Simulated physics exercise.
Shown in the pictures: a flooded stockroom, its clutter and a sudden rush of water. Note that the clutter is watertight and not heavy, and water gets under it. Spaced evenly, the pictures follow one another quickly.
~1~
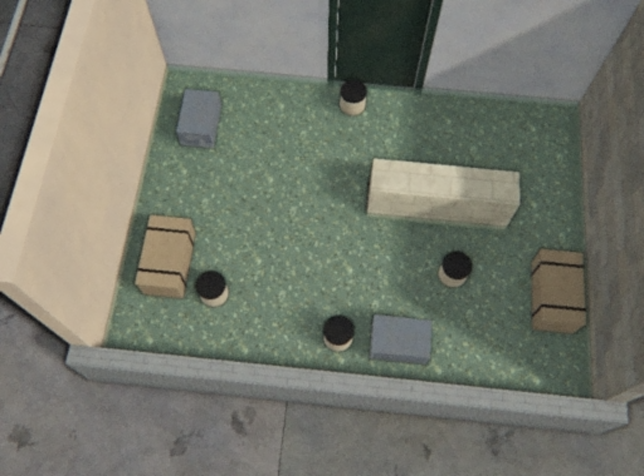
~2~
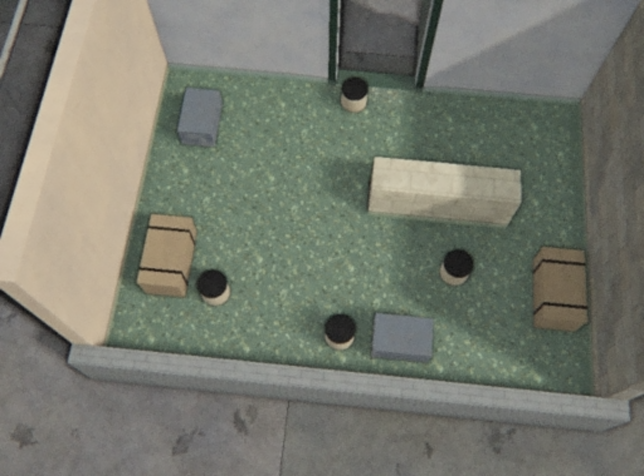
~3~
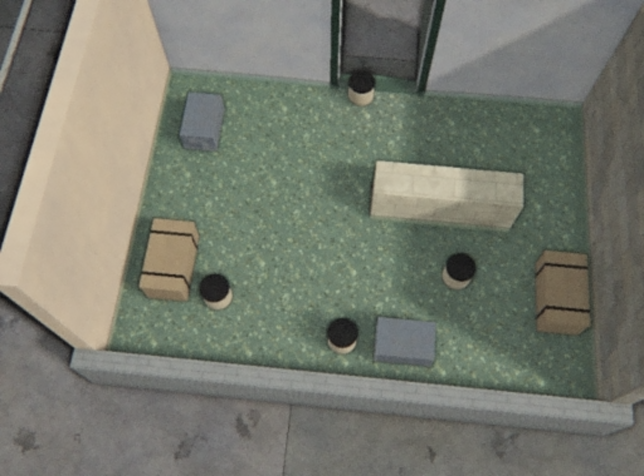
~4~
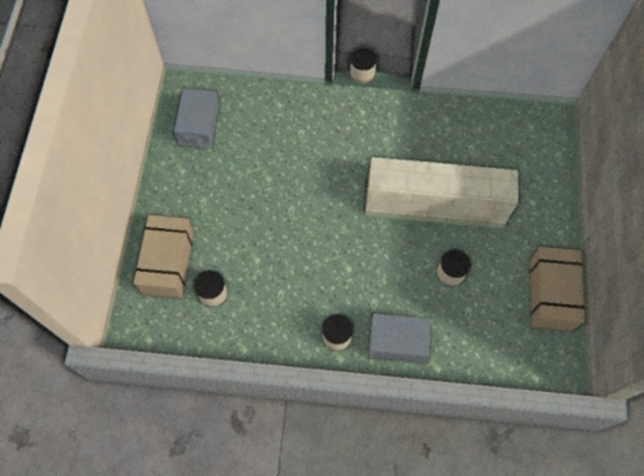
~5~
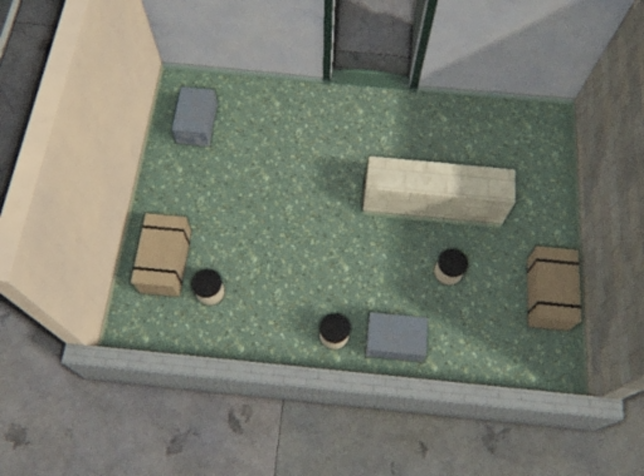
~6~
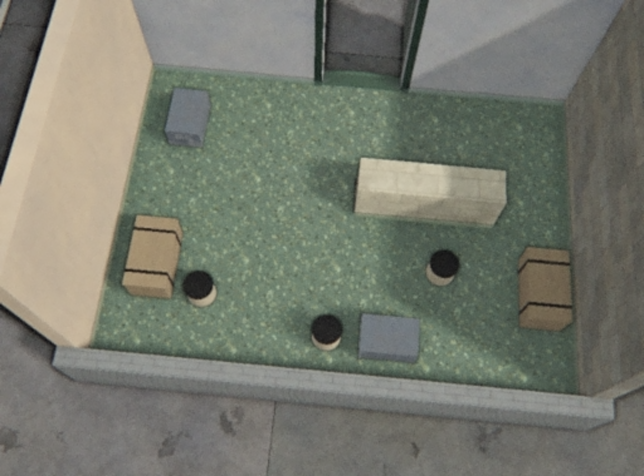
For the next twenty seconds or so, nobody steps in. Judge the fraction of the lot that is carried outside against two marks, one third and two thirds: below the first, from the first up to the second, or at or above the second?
Well, what gets flushed out makes up a share smaller than a third.
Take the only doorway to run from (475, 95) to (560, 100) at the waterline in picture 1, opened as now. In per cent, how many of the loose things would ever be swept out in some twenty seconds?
20 %.
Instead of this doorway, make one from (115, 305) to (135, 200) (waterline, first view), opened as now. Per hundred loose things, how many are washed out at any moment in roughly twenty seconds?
Roughly 50 in a hundred.
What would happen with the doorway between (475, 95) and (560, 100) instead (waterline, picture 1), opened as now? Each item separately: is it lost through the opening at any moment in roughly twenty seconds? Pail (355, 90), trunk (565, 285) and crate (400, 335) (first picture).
One by one as named: Gets away, gets away and doesn't escape.
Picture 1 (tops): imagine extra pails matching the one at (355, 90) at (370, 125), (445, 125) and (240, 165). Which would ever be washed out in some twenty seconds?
The first departs, the second departs, the third departs.
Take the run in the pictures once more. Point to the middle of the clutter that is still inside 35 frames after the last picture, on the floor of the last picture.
That works out to about (342, 233) on the floor.
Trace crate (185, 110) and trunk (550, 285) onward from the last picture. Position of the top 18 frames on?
Estimated positions: (230, 91); (552, 241).
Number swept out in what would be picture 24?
The number I arrive at is 1.
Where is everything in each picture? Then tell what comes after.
In the first frame, a crate at (198, 112) floats; a trunk at (563, 286), afloat; 0 of 8 have shifted.
In the second frame, a crate at (199, 110), afloat; a trunk at (565, 284), afloat; 0 of 8 have shifted.
In the third frame, a crate at (201, 115) floats; a trunk at (567, 288), afloat; 1 of 8 have shifted.
In the fourth frame, a crate at (195, 111) floats; a trunk at (562, 284) floats; 1 of 8 have shifted.
In the fifth frame, a crate at (193, 110), afloat; a trunk at (559, 283), afloat; 1 of 8 have shifted.
In the sixth frame, a crate at (187, 111) floats; a trunk at (550, 284), afloat; 1 of 8 have shifted.
A moment on, 1 of 8 are out; 7 afloat.
Next, 1 of 8 are out; 7 afloat.
Later, 1 of 8 are out; 7 afloat.
In the end, 2 of 8 are out; 6 afloat.
